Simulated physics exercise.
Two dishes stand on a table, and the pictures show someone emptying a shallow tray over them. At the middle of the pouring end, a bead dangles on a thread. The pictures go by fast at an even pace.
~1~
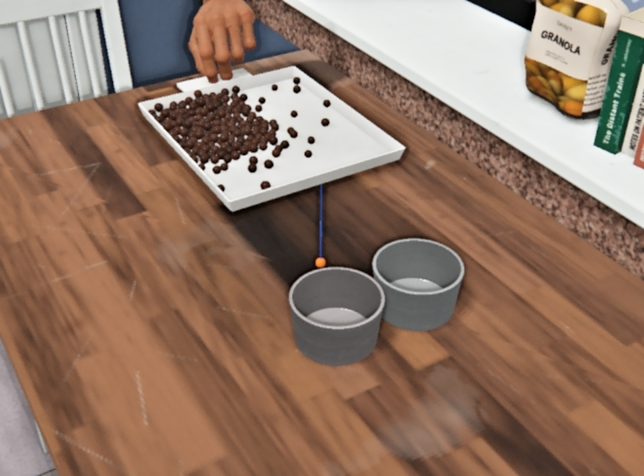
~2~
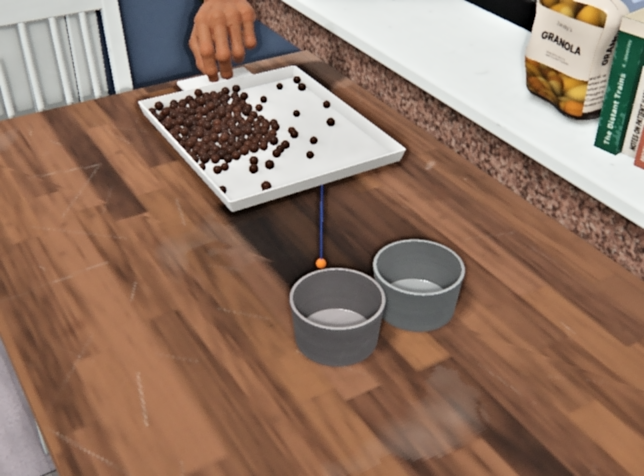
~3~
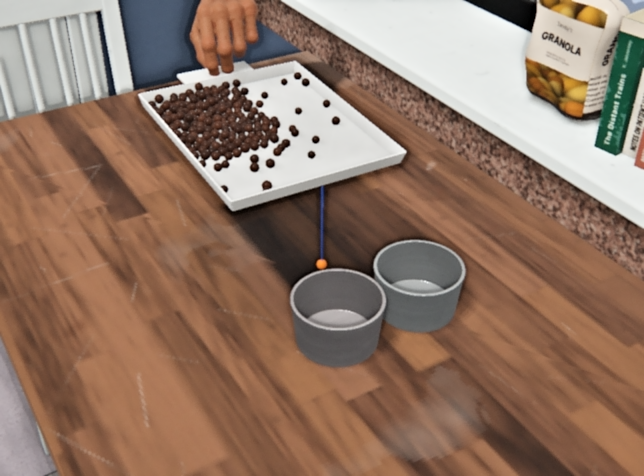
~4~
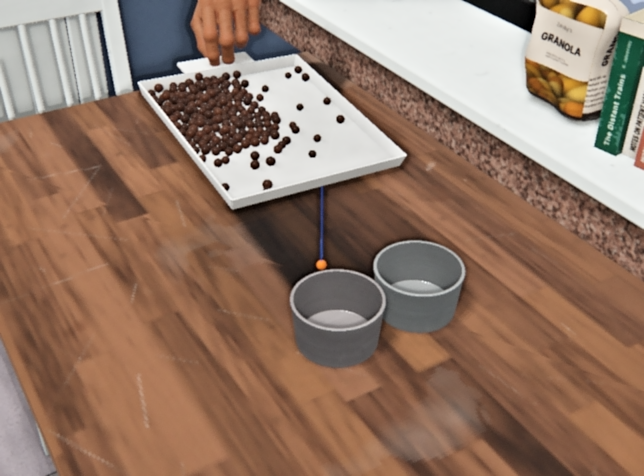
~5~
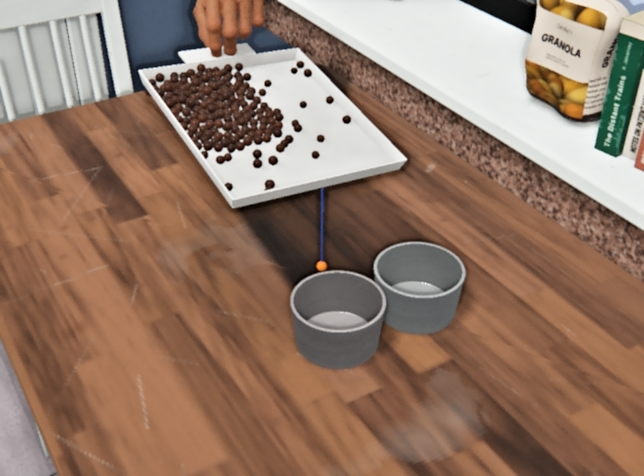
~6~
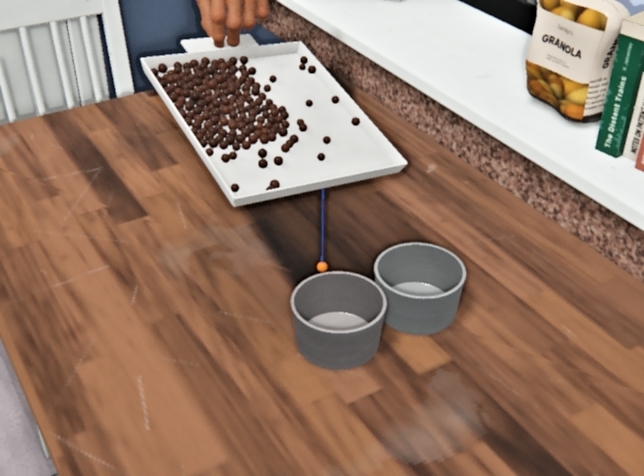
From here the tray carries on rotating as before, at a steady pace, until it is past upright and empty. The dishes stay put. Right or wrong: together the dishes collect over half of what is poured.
Right.
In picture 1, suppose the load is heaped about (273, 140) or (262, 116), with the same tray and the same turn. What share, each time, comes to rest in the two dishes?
Near 90 per cent and near 80 per cent.
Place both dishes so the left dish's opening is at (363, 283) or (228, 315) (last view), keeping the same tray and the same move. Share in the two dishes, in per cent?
Roughly 70% the first time and 0% the second time.
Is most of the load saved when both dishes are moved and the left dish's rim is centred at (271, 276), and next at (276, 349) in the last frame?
Earlier try a minority share, later try a minority share.
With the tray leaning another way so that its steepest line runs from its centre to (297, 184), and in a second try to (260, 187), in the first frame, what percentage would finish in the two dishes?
About 40 and 0 percent.
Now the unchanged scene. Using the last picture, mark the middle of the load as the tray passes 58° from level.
Near the pixel (377, 178).
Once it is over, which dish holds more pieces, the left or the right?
In the end, the right-side dish gets more.
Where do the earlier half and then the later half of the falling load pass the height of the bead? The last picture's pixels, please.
The leading part at (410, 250), the rest of it at (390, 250).
Soon after the last picture, tray tipped steeply; about two thirds on the tray; a stray few in the left dish; about a quarter in the right dish; a stray few outside both; a small part in the air.
A little later, tray tipped right over; a stray few on the tray; a small part in the left dish; about two thirds in the right dish; a small part outside both; a small part in the air.
Later still, tray tipped past a quarter turn; a small part in the left dish; about two thirds in the right dish; about a quarter outside both.
By the end, tray tipped past a quarter turn; a small part in the left dish; about two thirds in the right dish; about a quarter outside both.
